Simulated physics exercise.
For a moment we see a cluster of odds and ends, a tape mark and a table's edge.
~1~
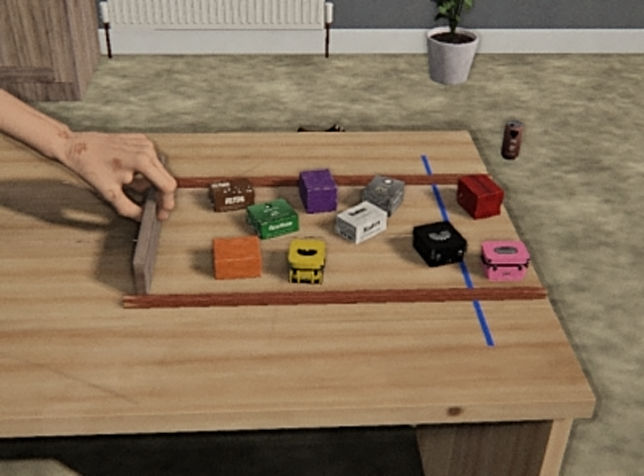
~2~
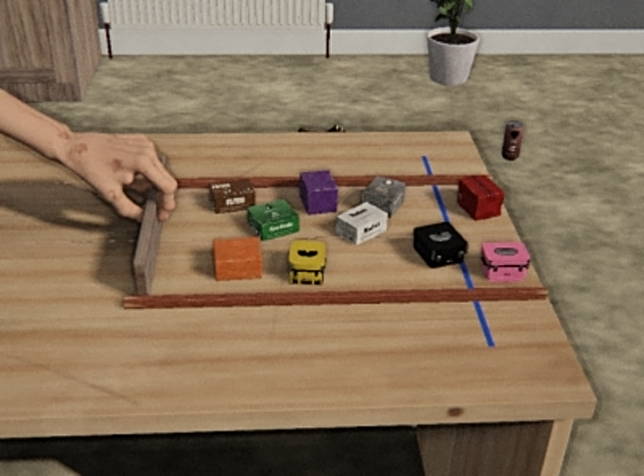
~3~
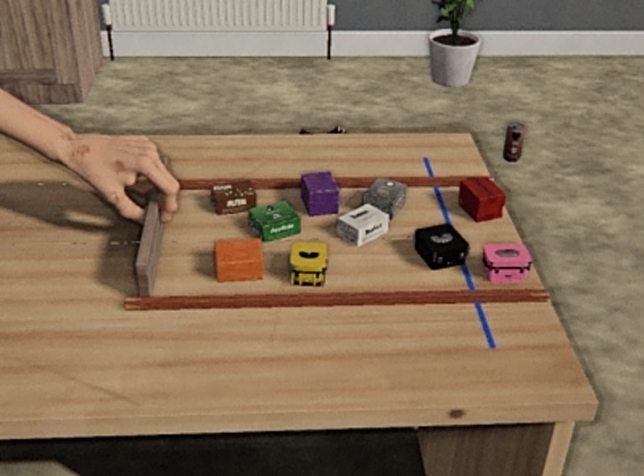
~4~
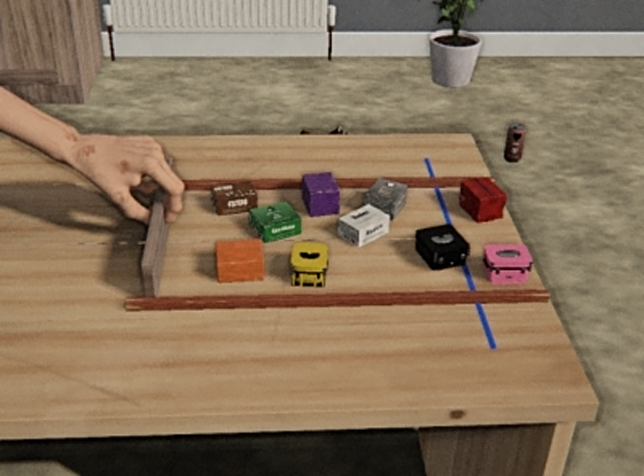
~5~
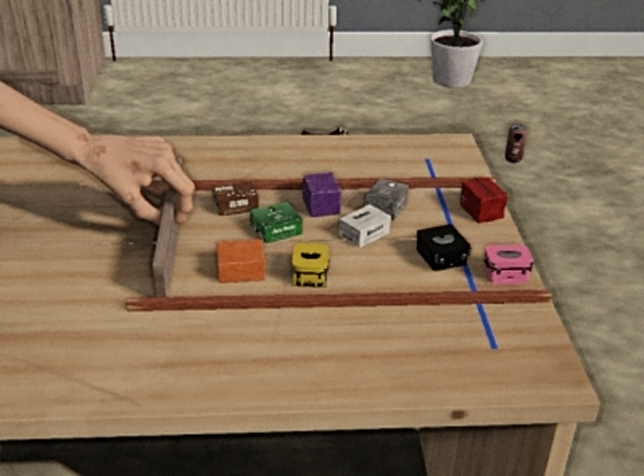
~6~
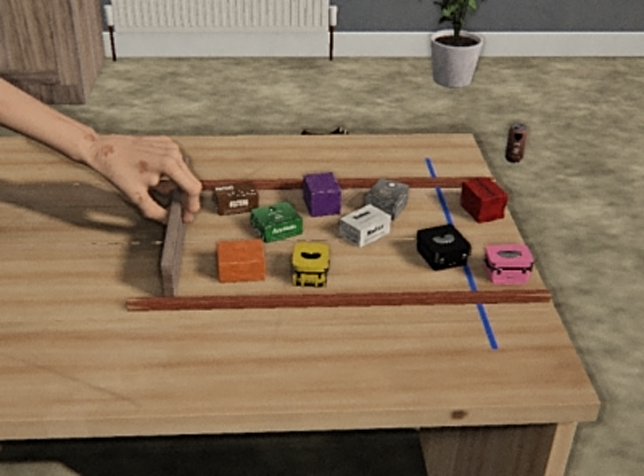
A hand held a small upright board on a wooden table and slid it a little to the right between two strips, while the colourful boxes and cases in front of it stayed practically still.
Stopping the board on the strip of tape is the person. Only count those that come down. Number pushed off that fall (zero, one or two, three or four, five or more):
Three or four.
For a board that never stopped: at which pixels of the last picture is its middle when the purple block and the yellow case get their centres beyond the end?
Purple block: (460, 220); yellow case: (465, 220).
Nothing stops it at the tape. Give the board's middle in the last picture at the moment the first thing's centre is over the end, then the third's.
Roughly (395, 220) and then roughly (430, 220).
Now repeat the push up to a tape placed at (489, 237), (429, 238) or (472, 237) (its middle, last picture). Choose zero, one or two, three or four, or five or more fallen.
Spot one gives 5 or more, spot two gives one to two, spot three gives five or more.
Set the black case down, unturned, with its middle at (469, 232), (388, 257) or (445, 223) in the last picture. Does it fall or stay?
Taking the places in the order given: It drops, it drops, it drops.
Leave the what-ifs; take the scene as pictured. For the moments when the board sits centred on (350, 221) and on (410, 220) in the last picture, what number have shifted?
It comes to 8 for the first spot, 10 for the other.
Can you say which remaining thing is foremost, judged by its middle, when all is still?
That one is the white box.
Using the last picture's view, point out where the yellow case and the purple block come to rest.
(531, 262) and (501, 192), approximately.
Soon after, none off yet; red box at rest near (483, 200); pink case at rest near (508, 264); black case at rest near (443, 249).
After that, none off yet; red box tilting well over near (536, 223); pink case displaced a little near (527, 264); black case displaced about its own width near (506, 240).
In the end, the number that fall off is three or four; gone, grey box, black case, pink case and red box.
